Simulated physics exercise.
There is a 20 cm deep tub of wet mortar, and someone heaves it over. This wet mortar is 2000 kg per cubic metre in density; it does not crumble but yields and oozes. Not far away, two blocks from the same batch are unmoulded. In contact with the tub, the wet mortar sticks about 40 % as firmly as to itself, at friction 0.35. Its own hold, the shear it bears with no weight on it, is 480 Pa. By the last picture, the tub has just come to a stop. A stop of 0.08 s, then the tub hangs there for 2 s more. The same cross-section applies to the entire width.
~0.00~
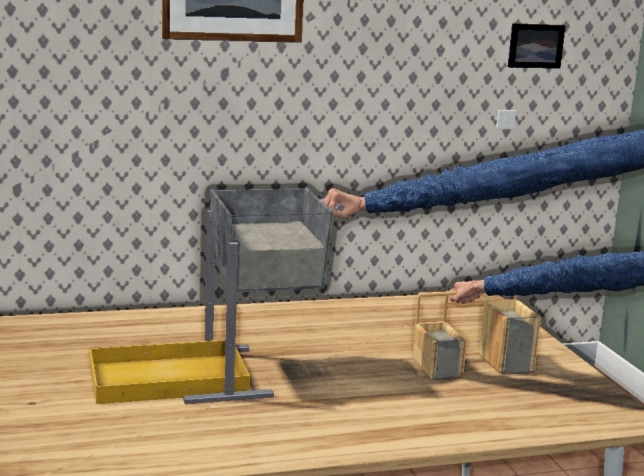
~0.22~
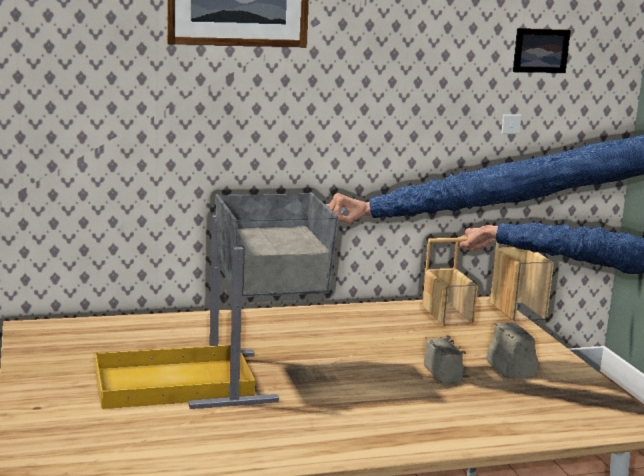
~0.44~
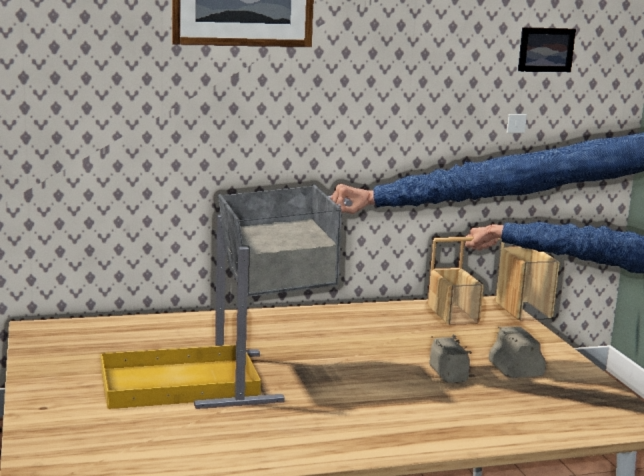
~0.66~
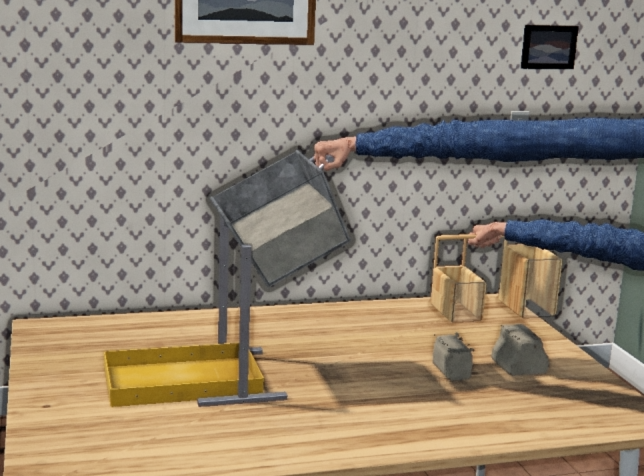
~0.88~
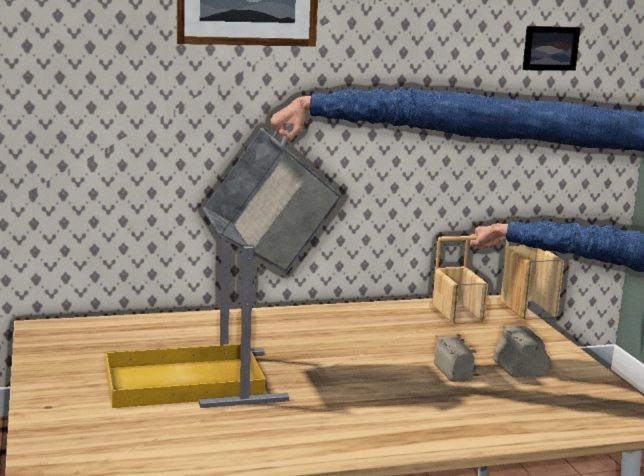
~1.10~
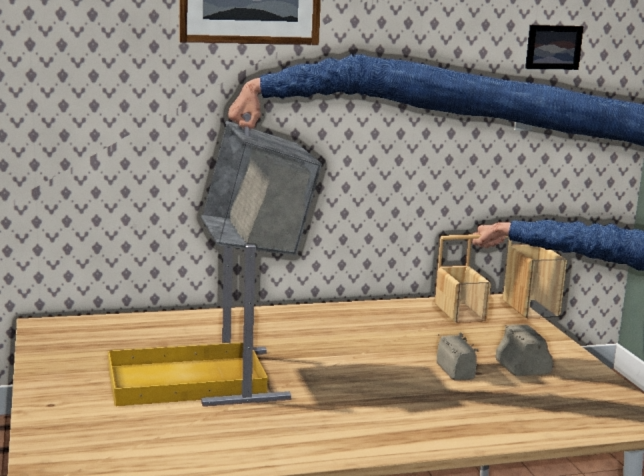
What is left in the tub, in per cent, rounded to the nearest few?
Around 99 in every hundred.
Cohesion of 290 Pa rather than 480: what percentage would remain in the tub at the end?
Around 80 per cent.
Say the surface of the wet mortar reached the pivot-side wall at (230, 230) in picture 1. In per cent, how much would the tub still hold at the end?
In that case some 65 per cent.
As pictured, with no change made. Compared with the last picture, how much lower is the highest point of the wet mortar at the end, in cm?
The top ends up some 7 cm below its level in the last picture.
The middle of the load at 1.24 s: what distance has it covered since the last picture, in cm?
Something like 4 cm, give or take.
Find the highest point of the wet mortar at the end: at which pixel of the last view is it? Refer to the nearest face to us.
Somewhere near (251, 193) in the last view.
After 1.24 s, the tub is at 76 degrees and holds 100 %.
After 1.41 s, the tub is at 76 degrees and holds 100 %.
After 1.58 s, the tub is at 76 degrees and holds 99 %.
After 1.75 s, the tub is at 76 degrees and holds 99 %.
After 3.10 s, at the end, the tub is at 76 degrees and holds 99 %.
